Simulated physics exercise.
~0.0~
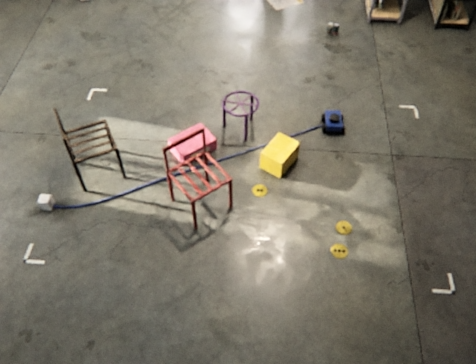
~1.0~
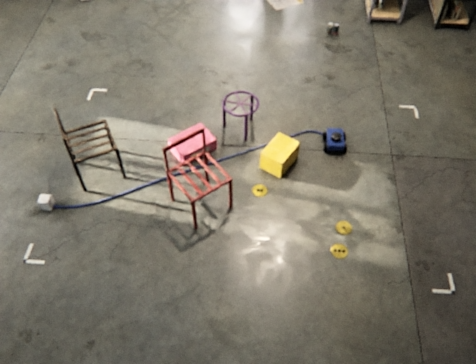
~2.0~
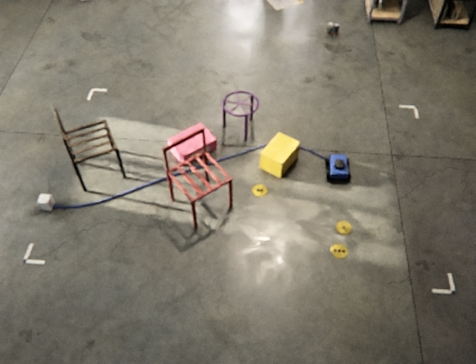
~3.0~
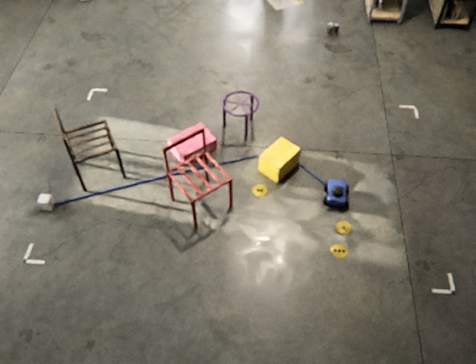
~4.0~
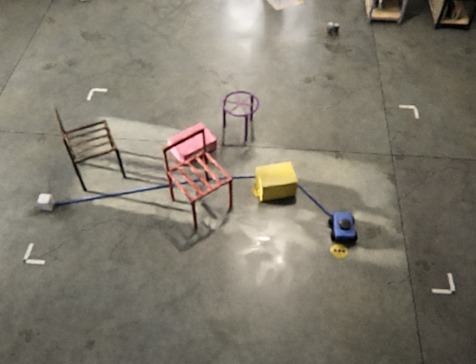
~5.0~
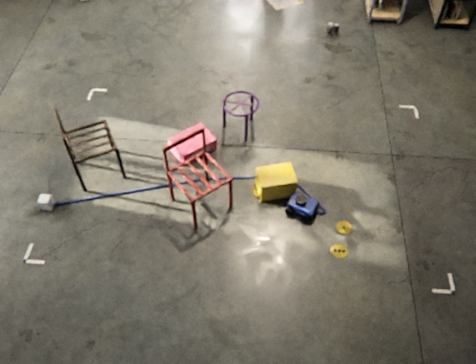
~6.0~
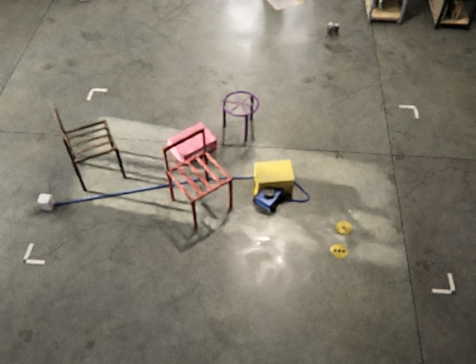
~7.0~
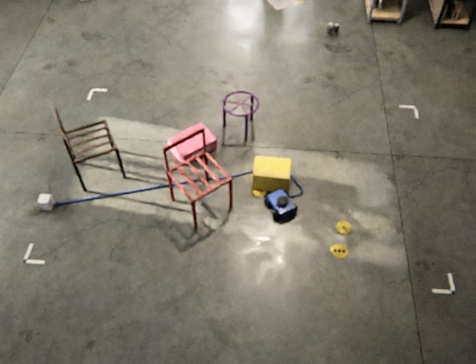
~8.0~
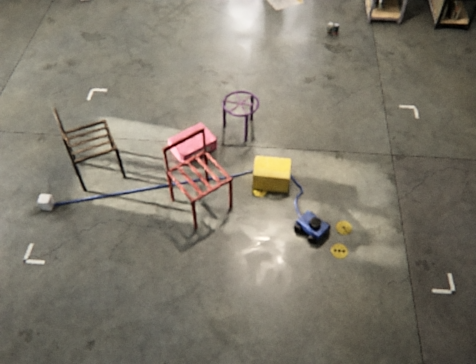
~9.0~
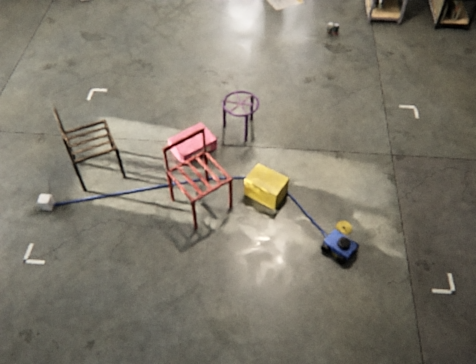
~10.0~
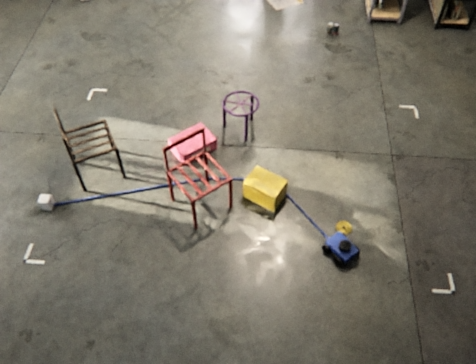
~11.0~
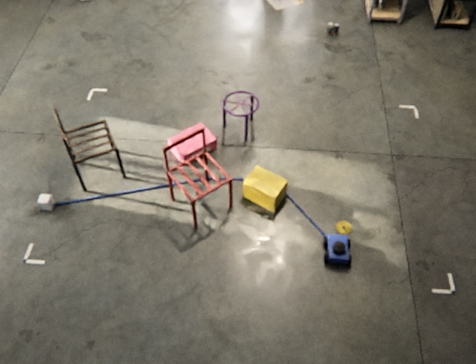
A small blue cart tows a cable around, dragging the yellow crate, and the plug holds.
